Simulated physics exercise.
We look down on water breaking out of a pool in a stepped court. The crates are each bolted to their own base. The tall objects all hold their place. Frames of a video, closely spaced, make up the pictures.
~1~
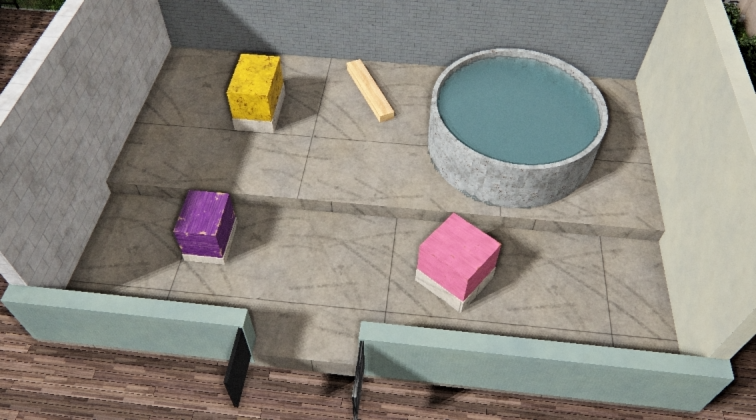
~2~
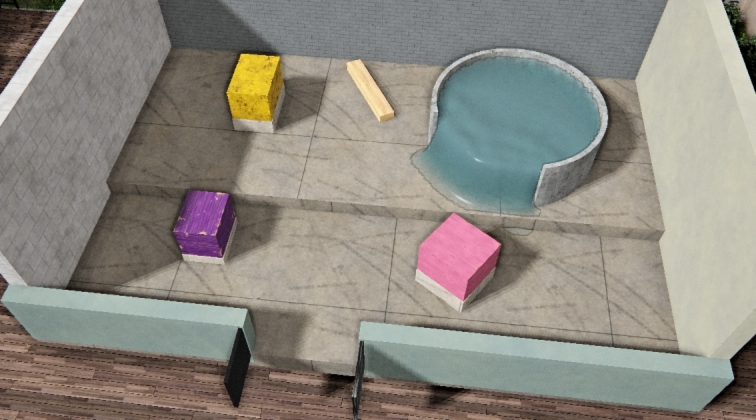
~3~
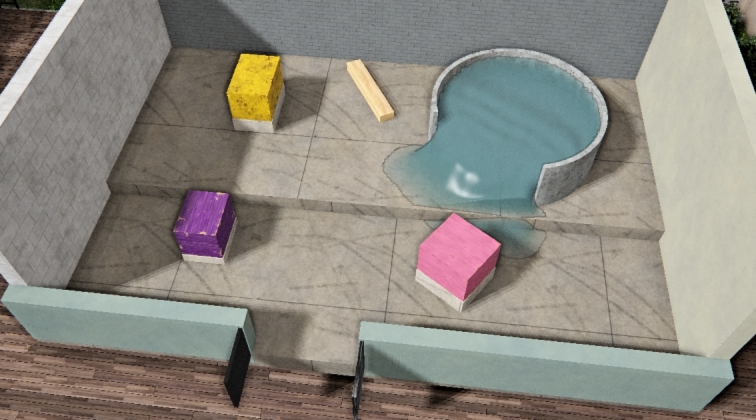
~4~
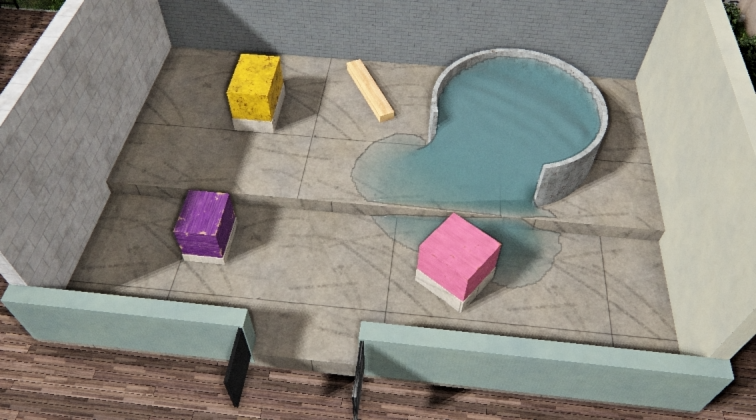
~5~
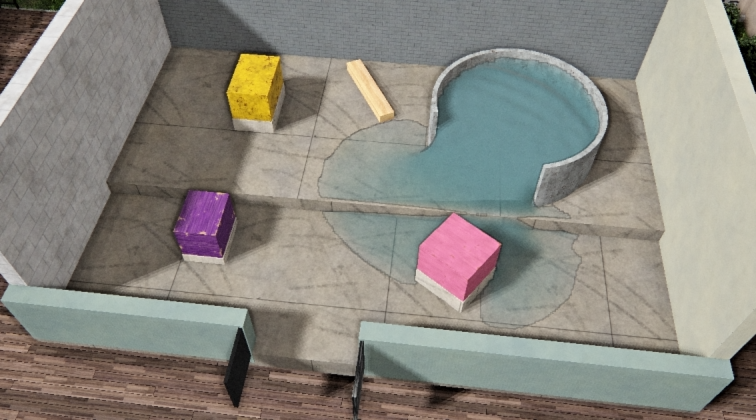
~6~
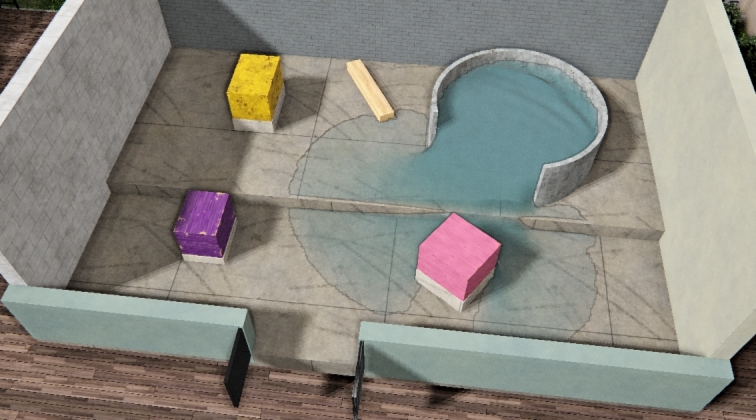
A round stone tank of still water opened at its front left, and the water poured out across the upper paving, then down the step and around the pink block, spreading thinly leftward.
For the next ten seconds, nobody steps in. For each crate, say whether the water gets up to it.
As I see it, as for the yellow crate it's untouched by the water, as for the purple crate it's moistened by the water, as for the pink crate it's moistened by the water.
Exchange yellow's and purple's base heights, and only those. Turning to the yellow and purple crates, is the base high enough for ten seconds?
Yellow: Stays clear; purple: Is reached.
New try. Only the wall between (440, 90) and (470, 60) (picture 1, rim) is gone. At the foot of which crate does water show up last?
The pink one, by my reading.
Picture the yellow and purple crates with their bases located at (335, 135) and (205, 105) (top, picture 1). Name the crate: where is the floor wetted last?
The last one is the crate marked purple.
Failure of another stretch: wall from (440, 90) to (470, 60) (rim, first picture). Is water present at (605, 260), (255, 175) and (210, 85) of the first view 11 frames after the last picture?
Taking the points one after the other, they come out not soaked, inundated and inundated.
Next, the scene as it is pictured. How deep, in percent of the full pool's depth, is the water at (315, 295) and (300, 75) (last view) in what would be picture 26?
Respectively about 8 and 0 per cent.
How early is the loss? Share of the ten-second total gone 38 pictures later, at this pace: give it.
Roughly 55 percent.
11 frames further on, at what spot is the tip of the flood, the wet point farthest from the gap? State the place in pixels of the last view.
Close to (54, 316).
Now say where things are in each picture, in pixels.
Still water in the round tank at (518, 108), in the first frame.
Water pours out at (471, 179) and has run to (415, 158), in the second frame.
Water pours out at (471, 182) and has run to (392, 159), in the third frame.
Water pours out at (470, 184) and has run to (359, 170), in the fourth frame.
The front is at (327, 174), out from the gap at (470, 185), in the fifth frame.
Water pours out at (470, 185) and has run to (295, 209), in the sixth frame.
A moment on, water covers 40 % of the floor; the yellow crate water round its plinth, the purple crate water round its plinth, the pink crate water round its plinth.
Next, water covers 55 % of the floor; the yellow crate water round its plinth, the purple crate water round its plinth, the pink crate water round its plinth.
Then, water covers 60 % of the floor; the yellow crate water round its plinth, the purple crate water round its plinth, the pink crate water round its plinth.
Later, water covers 60 % of the floor; the yellow crate water round its plinth, the purple crate water round its plinth, the pink crate water round its plinth.
In the end, water covers 65 % of the floor; the yellow crate stayed above the water, the purple crate was topped, the pink crate was topped.
